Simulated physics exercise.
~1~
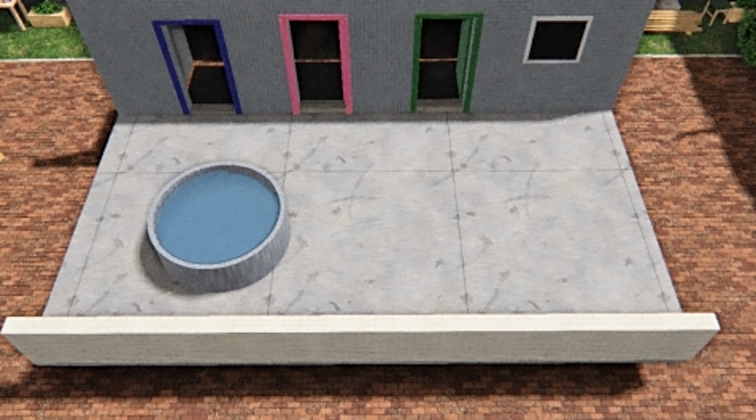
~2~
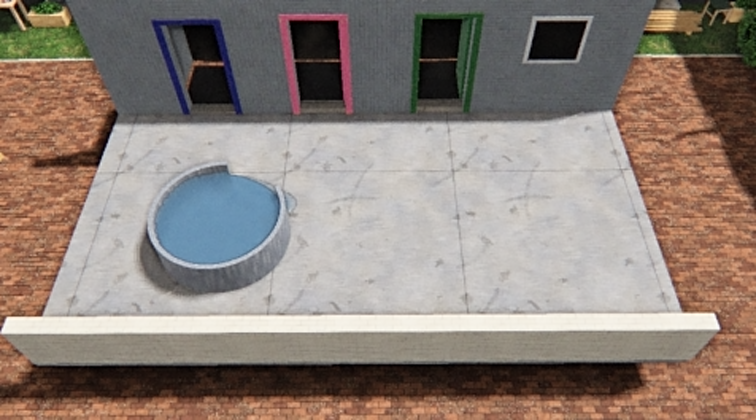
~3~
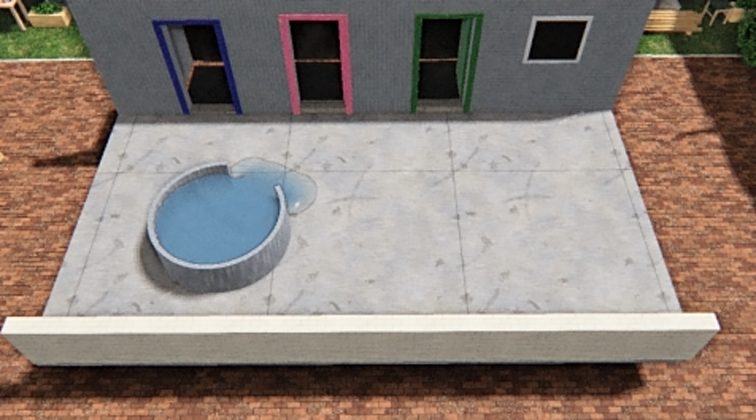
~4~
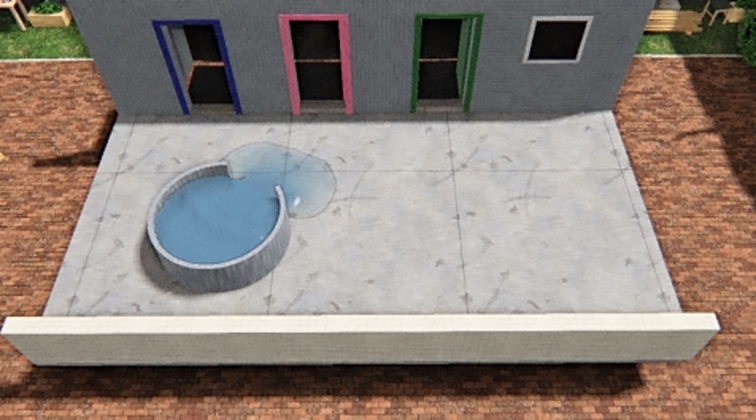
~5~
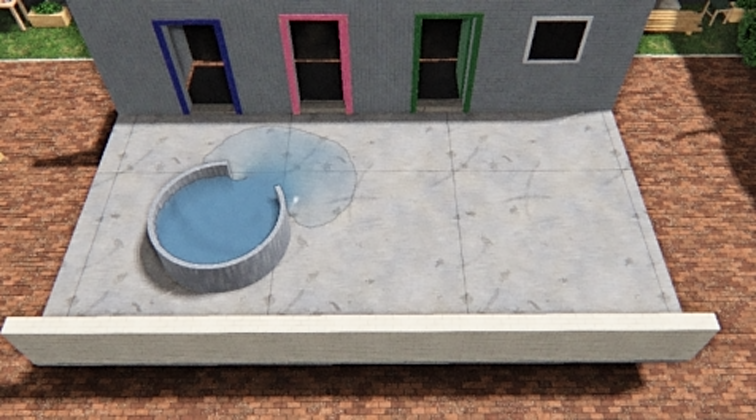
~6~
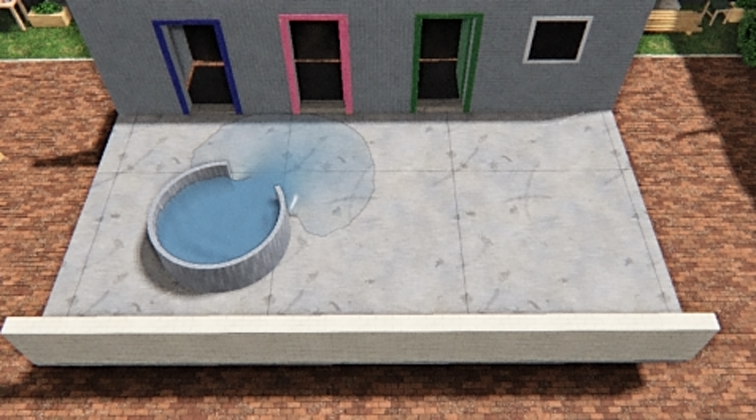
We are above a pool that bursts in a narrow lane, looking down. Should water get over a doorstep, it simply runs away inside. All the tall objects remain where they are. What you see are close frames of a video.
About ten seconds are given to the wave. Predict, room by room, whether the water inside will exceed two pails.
Green door: Does not exceed two pails. Pink door: Exceeds two pails. Blue door: Exceeds two pails.
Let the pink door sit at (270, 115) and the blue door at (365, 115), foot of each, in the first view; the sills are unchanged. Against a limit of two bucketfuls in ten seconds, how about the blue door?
One by one: Blue lets more in.
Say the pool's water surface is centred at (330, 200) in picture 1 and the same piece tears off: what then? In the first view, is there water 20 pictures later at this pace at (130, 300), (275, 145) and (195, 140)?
So, in the order given, I'd say unaffected, soaked through, soaked through.
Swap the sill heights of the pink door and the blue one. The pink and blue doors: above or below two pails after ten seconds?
I'd say the pink door tops the mark, while the blue door comes in under.
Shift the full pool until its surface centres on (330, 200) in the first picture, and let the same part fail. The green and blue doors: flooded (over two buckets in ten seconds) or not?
My take: The green one exceeds the limit, and the blue one stays within the limit.
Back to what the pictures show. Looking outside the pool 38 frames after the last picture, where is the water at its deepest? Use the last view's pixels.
Close to (297, 123), I'd say.
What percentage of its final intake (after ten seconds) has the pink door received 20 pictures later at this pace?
90 %.
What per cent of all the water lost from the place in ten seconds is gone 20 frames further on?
I get 25 percent.
A moment on, water covers 20 % of the floor; the green door wet at the sill, nothing in, the pink door over two buckets in, the blue door under two buckets in.
Next, water covers 25 % of the floor; the green door wet at the sill, nothing in, the pink door far over two buckets in, the blue door under two buckets in.
Then, water covers 40 % of the floor; the green door wet at the sill, nothing in, the pink door far over two buckets in, the blue door over two buckets in.
Later, water covers 50 % of the floor; the green door wet at the sill, nothing in, the pink door far over two buckets in, the blue door over two buckets in.
In the end, water covers 55 % of the floor; the green door wet at the sill, nothing in, the pink door far over two buckets in, the blue door over two buckets in.
